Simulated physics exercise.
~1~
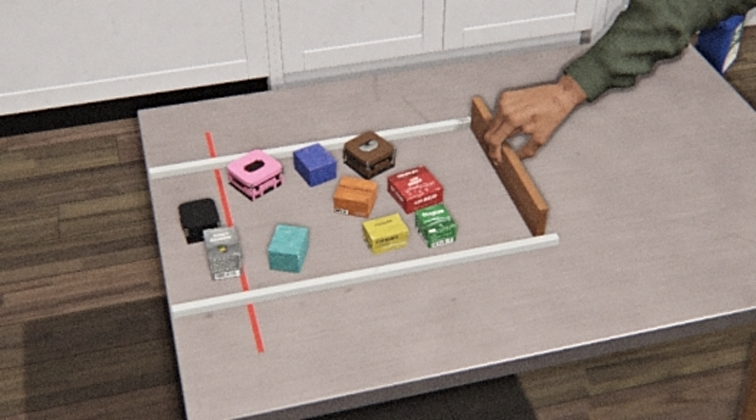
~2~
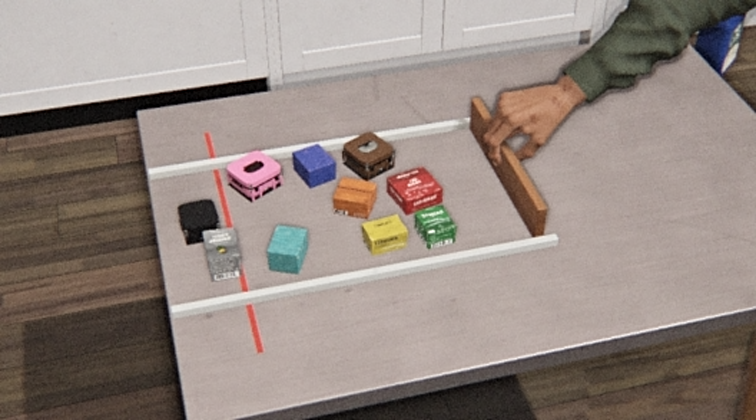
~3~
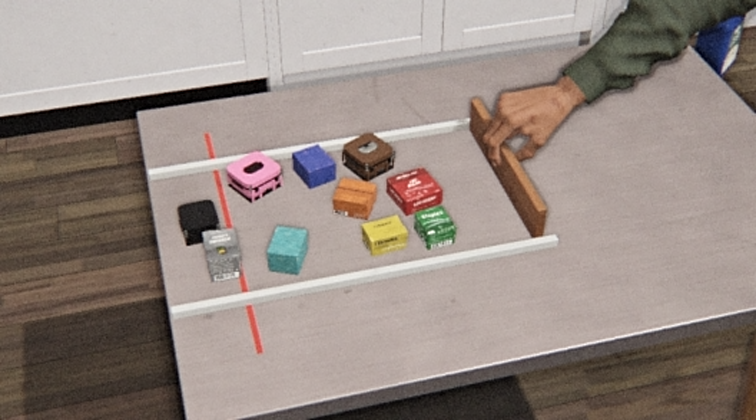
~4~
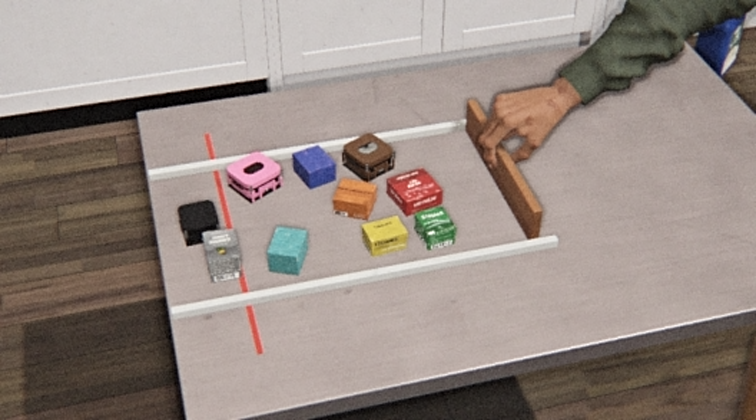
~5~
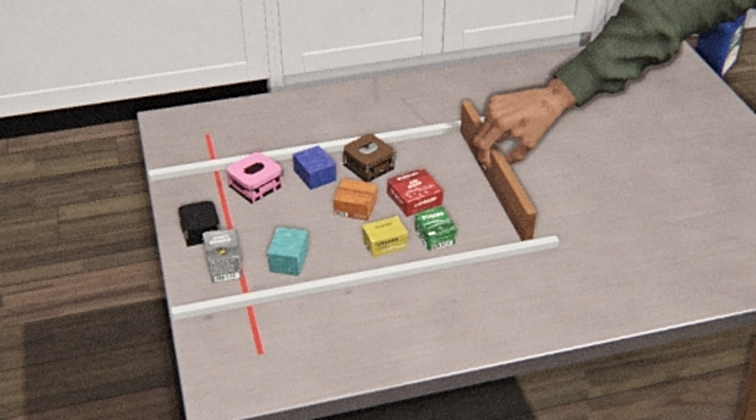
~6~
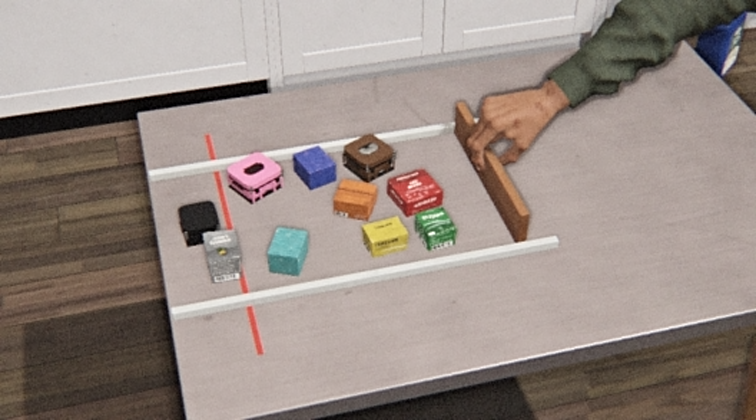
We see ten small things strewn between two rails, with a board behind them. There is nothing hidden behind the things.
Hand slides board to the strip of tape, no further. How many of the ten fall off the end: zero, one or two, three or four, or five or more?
Pushes off three or four.
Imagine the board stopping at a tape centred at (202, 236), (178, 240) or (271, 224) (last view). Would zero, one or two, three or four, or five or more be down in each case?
5 or more; at least five; one to two.
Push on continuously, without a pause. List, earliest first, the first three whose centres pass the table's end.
They are the grey box, then the black case, then the pink case.
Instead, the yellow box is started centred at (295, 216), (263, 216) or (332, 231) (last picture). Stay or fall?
Going through them in order, it ends up falling, it ends up falling, and it keeps its spot.
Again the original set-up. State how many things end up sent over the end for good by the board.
Count of fallen: 4.
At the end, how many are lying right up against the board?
It's touching 3 at the end.
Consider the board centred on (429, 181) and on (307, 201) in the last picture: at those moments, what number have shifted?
Answer - first 2, then 9.
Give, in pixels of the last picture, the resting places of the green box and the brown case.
Reading them off: First (228, 282); then (200, 181).
Soon after, none off yet; black case at rest near (200, 224); grey box at rest near (223, 256); pink case at rest near (255, 178).
Then, none off yet; black case at rest near (200, 224); grey box moved a little near (206, 258); pink case moved about its own width near (208, 182).
At rest, the number that fall off is three or four; fallen, turquoise block, pink case, grey box and black case.
